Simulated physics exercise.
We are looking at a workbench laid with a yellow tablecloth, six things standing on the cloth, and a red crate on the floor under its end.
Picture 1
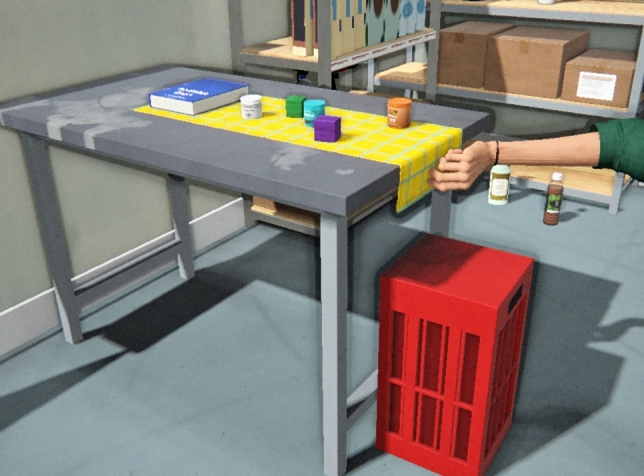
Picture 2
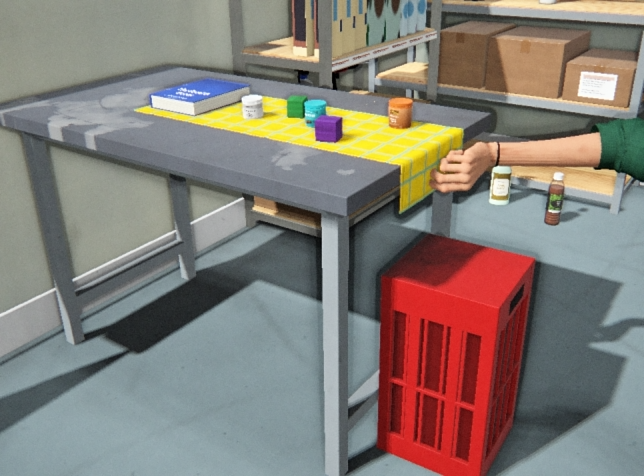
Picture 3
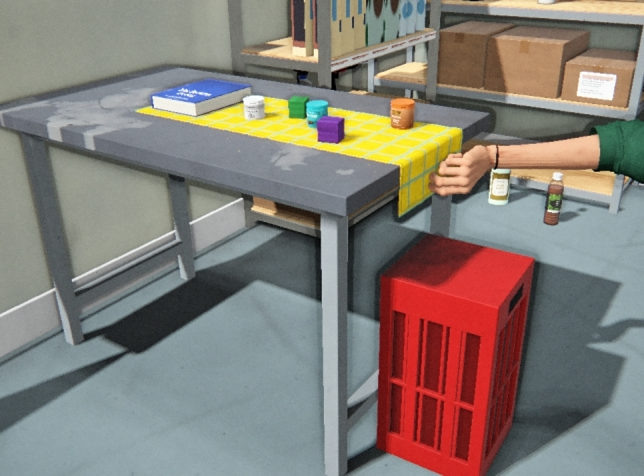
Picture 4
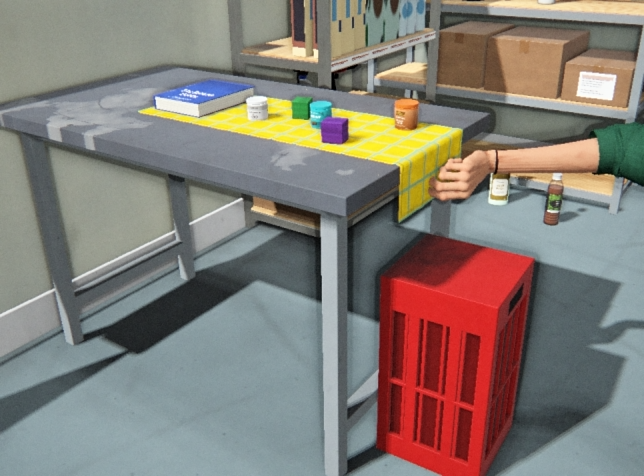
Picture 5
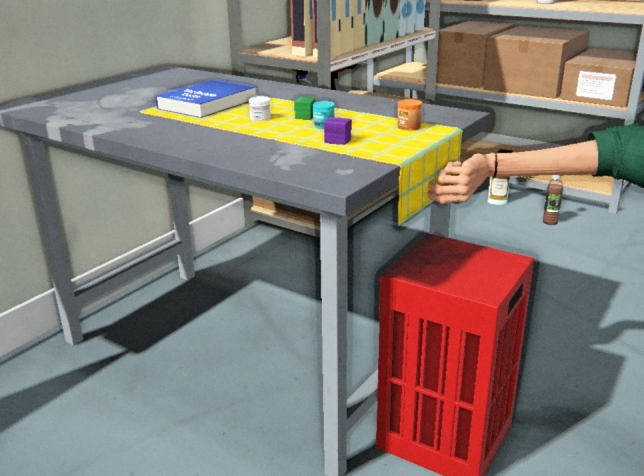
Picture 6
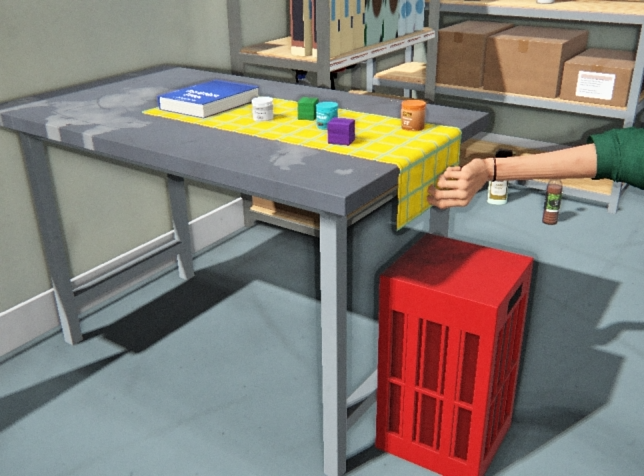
In a storage room with shelves and cardboard boxes, a grey workbench is seen from slightly above by a still camera. A blue book, white pot, green, turquoise and purple items and an orange pot sit along a yellow checked cloth, with a red crate on the floor below. A green-sleeved arm at the right grips the cloth's overhanging end and draws it slowly downward, and the items shift slightly rightward with it.
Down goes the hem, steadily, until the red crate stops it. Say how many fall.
It carries off one.
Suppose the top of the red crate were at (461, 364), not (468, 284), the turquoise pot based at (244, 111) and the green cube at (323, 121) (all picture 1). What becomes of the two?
The turquoise pot keeps its place on top, the green cube drops off.
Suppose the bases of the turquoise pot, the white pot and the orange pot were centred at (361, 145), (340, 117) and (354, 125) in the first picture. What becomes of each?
The turquoise pot tumbles off; the white pot survives; the orange pot remains up.
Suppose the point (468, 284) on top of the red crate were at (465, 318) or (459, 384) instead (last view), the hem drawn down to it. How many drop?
In that case 2 and 4.
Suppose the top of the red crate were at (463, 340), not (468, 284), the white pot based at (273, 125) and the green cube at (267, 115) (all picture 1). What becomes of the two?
The white pot stays on, the green cube keeps its place on top.
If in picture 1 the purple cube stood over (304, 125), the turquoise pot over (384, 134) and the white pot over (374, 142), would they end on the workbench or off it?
The purple cube stays on, the turquoise pot goes over, the white pot comes down.
Soon after, hem near (429, 224); all still up.
After that, hem on the crate; orange pot gone.
In the end, hem on the crate; orange pot gone. The answer is one.
